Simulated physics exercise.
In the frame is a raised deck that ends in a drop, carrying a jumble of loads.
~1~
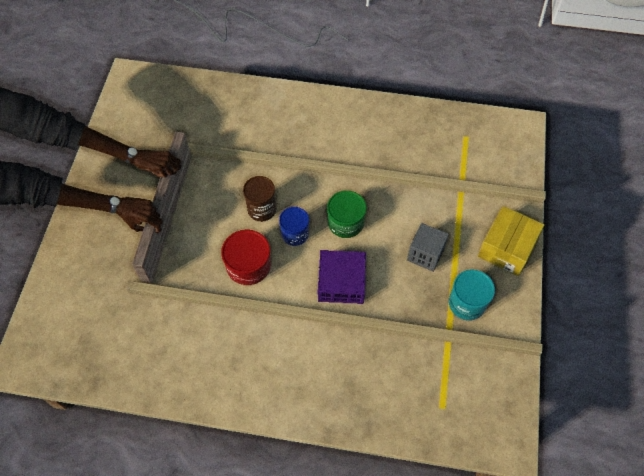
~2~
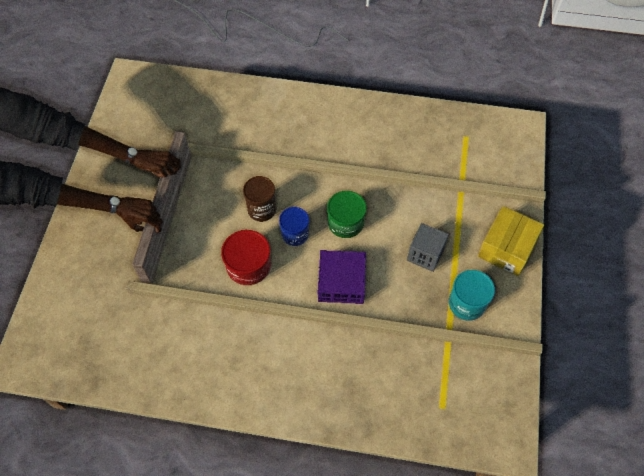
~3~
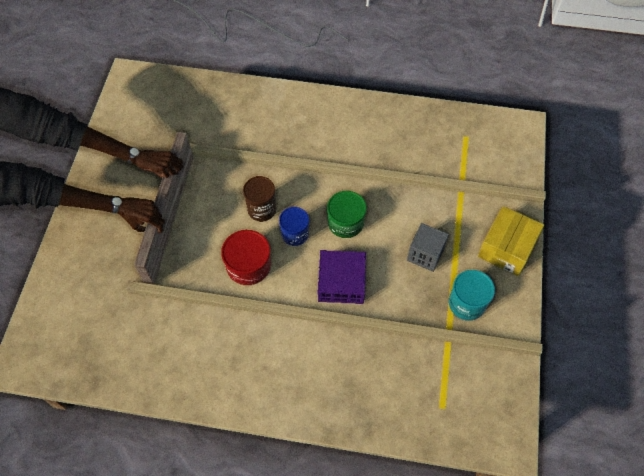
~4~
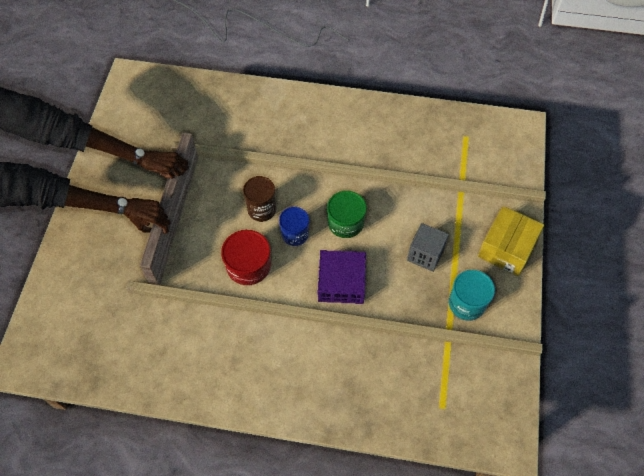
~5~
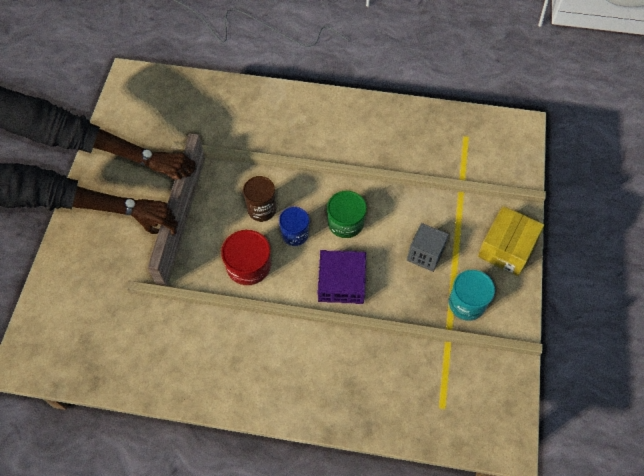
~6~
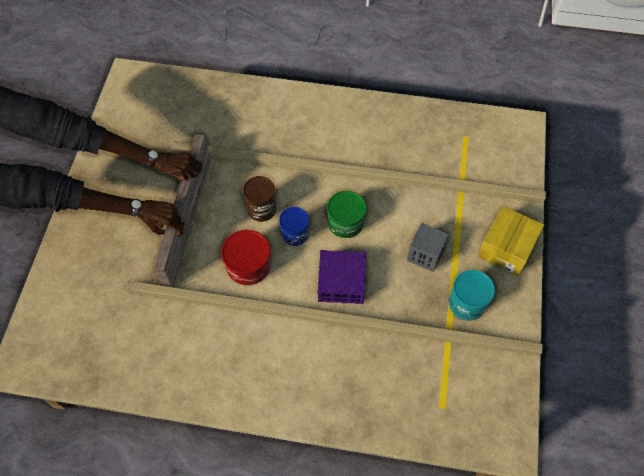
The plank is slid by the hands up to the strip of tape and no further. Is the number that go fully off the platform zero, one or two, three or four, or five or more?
The drop will claim one or two of them.
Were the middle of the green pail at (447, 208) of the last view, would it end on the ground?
Started there, the object is not lost.
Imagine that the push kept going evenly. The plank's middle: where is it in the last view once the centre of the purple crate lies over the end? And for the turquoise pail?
The middle is at (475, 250) when it's the purple crate, and at (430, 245) when it's the turquoise pail.
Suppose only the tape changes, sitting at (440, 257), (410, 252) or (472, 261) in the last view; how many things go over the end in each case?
Respectively 1, 0 and 2.
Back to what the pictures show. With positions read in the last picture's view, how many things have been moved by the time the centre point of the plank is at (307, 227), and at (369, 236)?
At that stage 5; at the next, 7.
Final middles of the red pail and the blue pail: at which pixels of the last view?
The red pail settles near (478, 293); as for the blue pail, near (472, 257).
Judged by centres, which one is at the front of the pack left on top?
That one's the purple crate.
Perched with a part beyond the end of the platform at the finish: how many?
Looks like 1 of them.
A little later, none off yet; yellow parcel at rest near (510, 241); turquoise pail at rest near (471, 296); grey crate at rest near (428, 248).
When it is over, the number that fall off is one or two; down, turquoise pail and yellow parcel.
